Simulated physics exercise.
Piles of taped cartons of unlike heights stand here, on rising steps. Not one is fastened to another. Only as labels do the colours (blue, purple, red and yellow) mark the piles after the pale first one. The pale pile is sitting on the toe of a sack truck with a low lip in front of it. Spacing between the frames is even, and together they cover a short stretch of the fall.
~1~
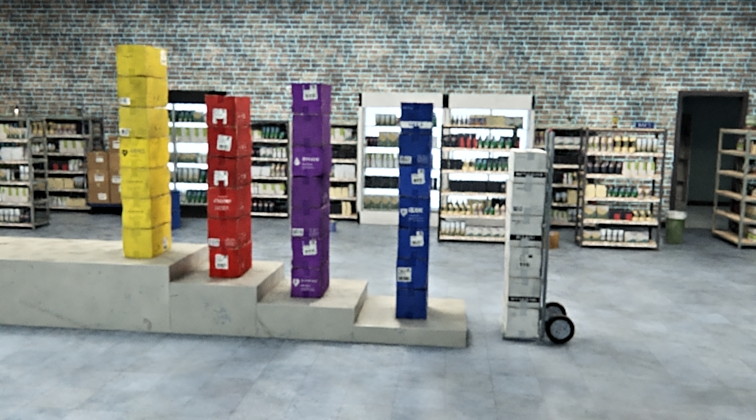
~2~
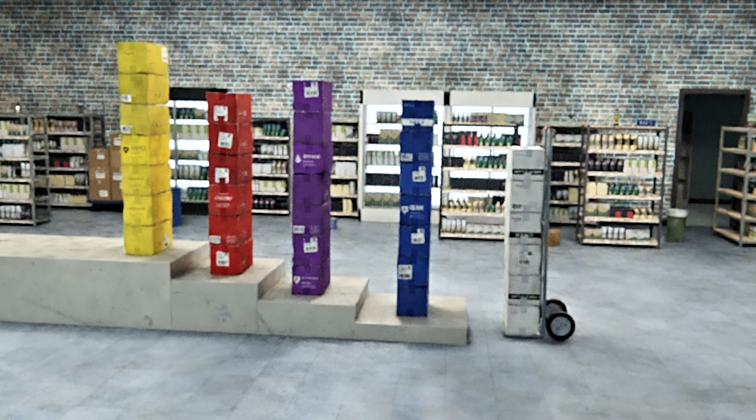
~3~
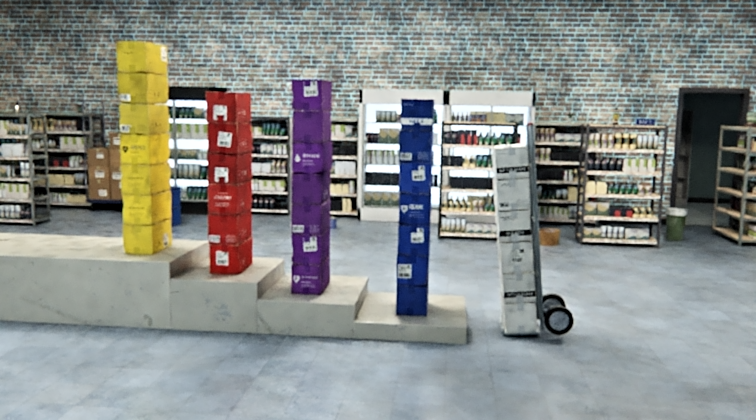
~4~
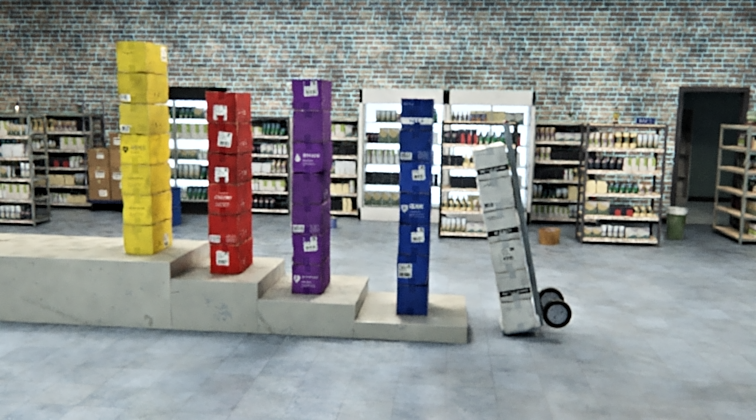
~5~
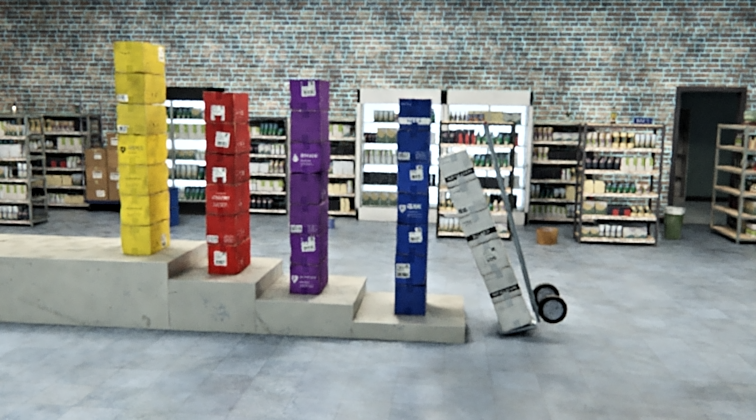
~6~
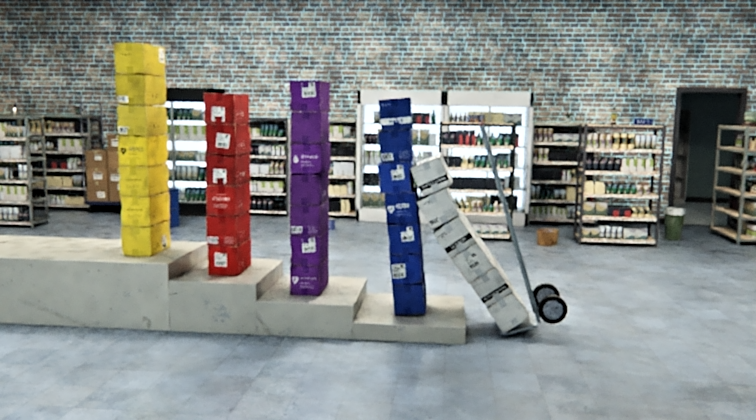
In a shop with a brick wall and stocked shelves, yellow, red, purple and blue carton stacks stand on steps beside a white stack on a hand truck. The white stack tilts left, away from the truck's upright frame, then leans against the blue stack, which shifts slightly left.
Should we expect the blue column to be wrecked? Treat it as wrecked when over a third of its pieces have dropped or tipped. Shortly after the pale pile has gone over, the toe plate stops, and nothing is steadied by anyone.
Yes, it is wrecked.
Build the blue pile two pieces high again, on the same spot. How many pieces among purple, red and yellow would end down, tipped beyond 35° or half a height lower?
When it all settles, purple has 0 down, red has 0, and yellow has 0.
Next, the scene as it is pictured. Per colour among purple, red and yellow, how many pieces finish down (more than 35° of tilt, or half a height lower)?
Result per colour: Purple = 6, red = 6, yellow = 7.
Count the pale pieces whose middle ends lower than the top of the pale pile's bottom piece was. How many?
Count: 2.
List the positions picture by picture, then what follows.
In the first picture (places mark the middle of the side facing us), truck frame (551, 174) level; top blue carton (416, 118); top purple carton (306, 98); the rest undisturbed.
The second picture shows truck frame (549, 171) rocked barely; top blue carton (417, 115).
The third picture shows truck frame (534, 167) rocked a little, top of the pale pile leaning a little; top blue carton (417, 115); the rest undisturbed.
The fourth picture shows truck frame (514, 164) rocked a little, top of the pale pile leaning a little; top blue carton (417, 114); the rest undisturbed.
The fifth picture shows truck frame (497, 164) rocked clearly, top of the pale pile leaning clearly; top blue carton (414, 114); the rest undisturbed.
The sixth picture shows truck frame (494, 165) rocked clearly, top of the pale pile leaning clearly; top blue carton (395, 114) leaning a little; top yellow carton (129, 58); 7 disturbed, none down.
Soon after the last picture, 6 of the pale pile down; 7 of the 7 blue cartons down (7 of 27 in all colours); top blue carton leaning clearly, about its own height lower; top purple carton leaning a little.
A little later, 6 of the pale pile down; 7 of the 7 blue cartons down (25 of 27 in all colours); top blue carton leaning steeply, some two heights lower; top red carton leaning well over, about its own height lower.
At rest, 6 of the pale pile down; 7 of the 7 blue cartons down (26 of 27 in all colours); top blue carton leaning well over, some three heights lower; top red carton on its side. As the last picture would show them, middles, top blue carton near (239, 200).
